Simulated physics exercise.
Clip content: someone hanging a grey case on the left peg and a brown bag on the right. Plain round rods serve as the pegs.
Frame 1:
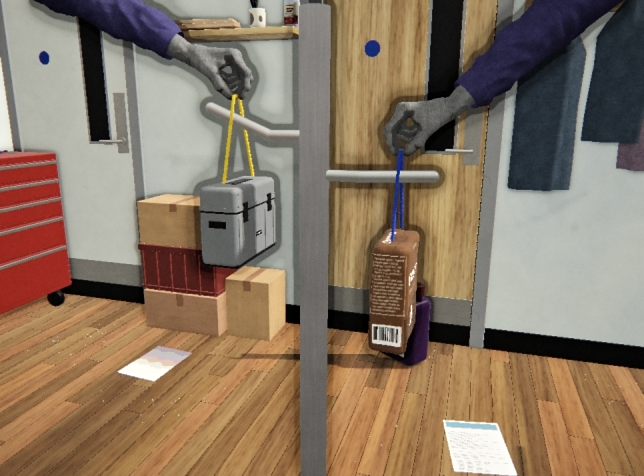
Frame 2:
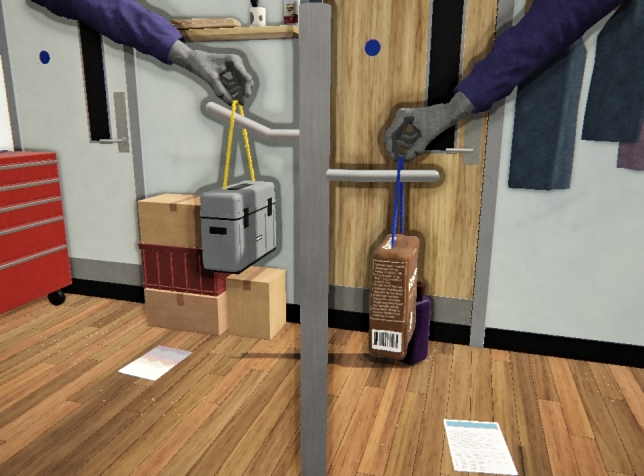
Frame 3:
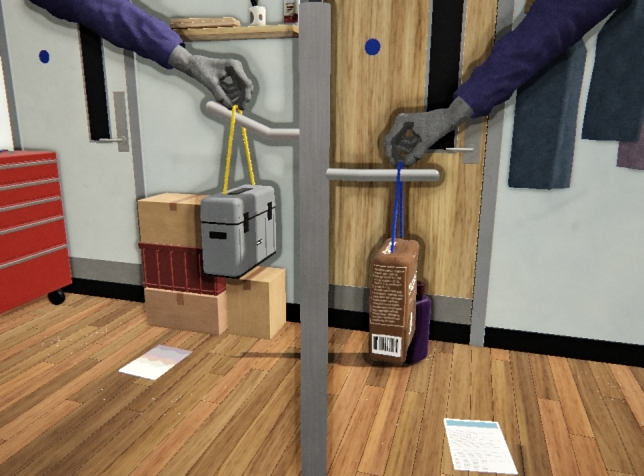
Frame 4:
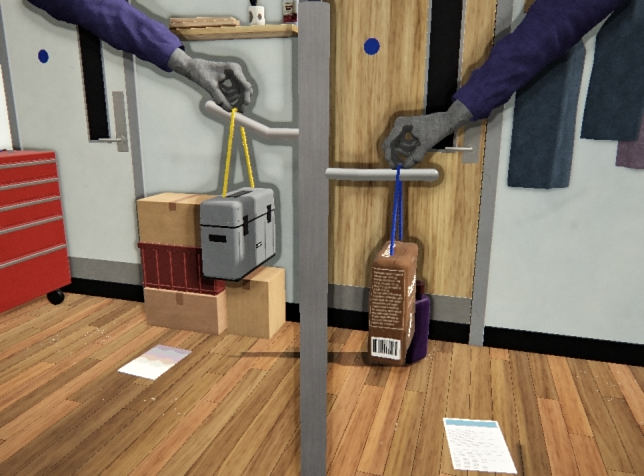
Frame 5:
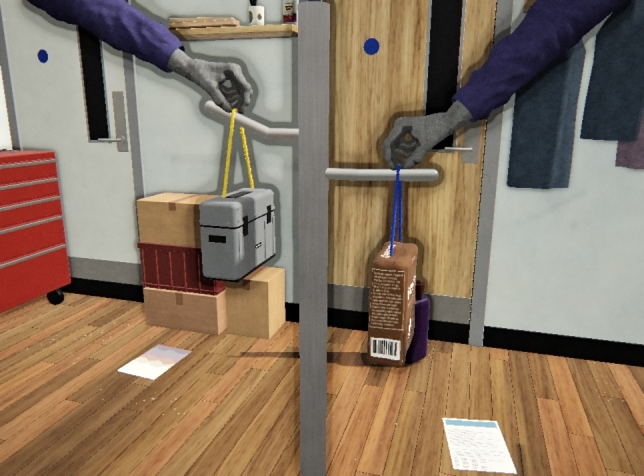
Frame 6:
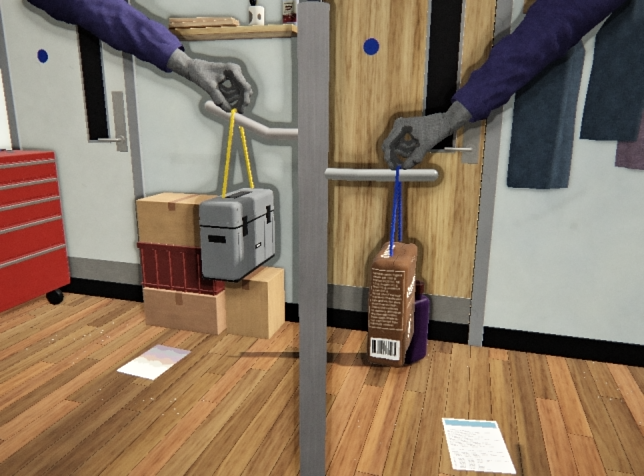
We see two gloved hands holding a grey case by yellow straps on the left and a brown bag by a blue strap on the right, beside two pegs; both lower slightly, then stay nearly still.
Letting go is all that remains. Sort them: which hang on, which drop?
The grey case hangs on, the brown bag hangs on.
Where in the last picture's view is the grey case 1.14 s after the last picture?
At that moment it is close to (279, 250).
Then, 0.26 s on from there, grey case still up near (244, 237); brown bag still up near (393, 303).
Then, 0.62 s on from there, grey case still up near (265, 248); brown bag still up near (392, 304).
Then, 1.14 s on from there, grey case still up near (279, 250); brown bag still up near (393, 303).
In the end, grey case still up near (262, 248); brown bag still up near (392, 304). The grey case remains on its peg and the brown bag stays hanging.
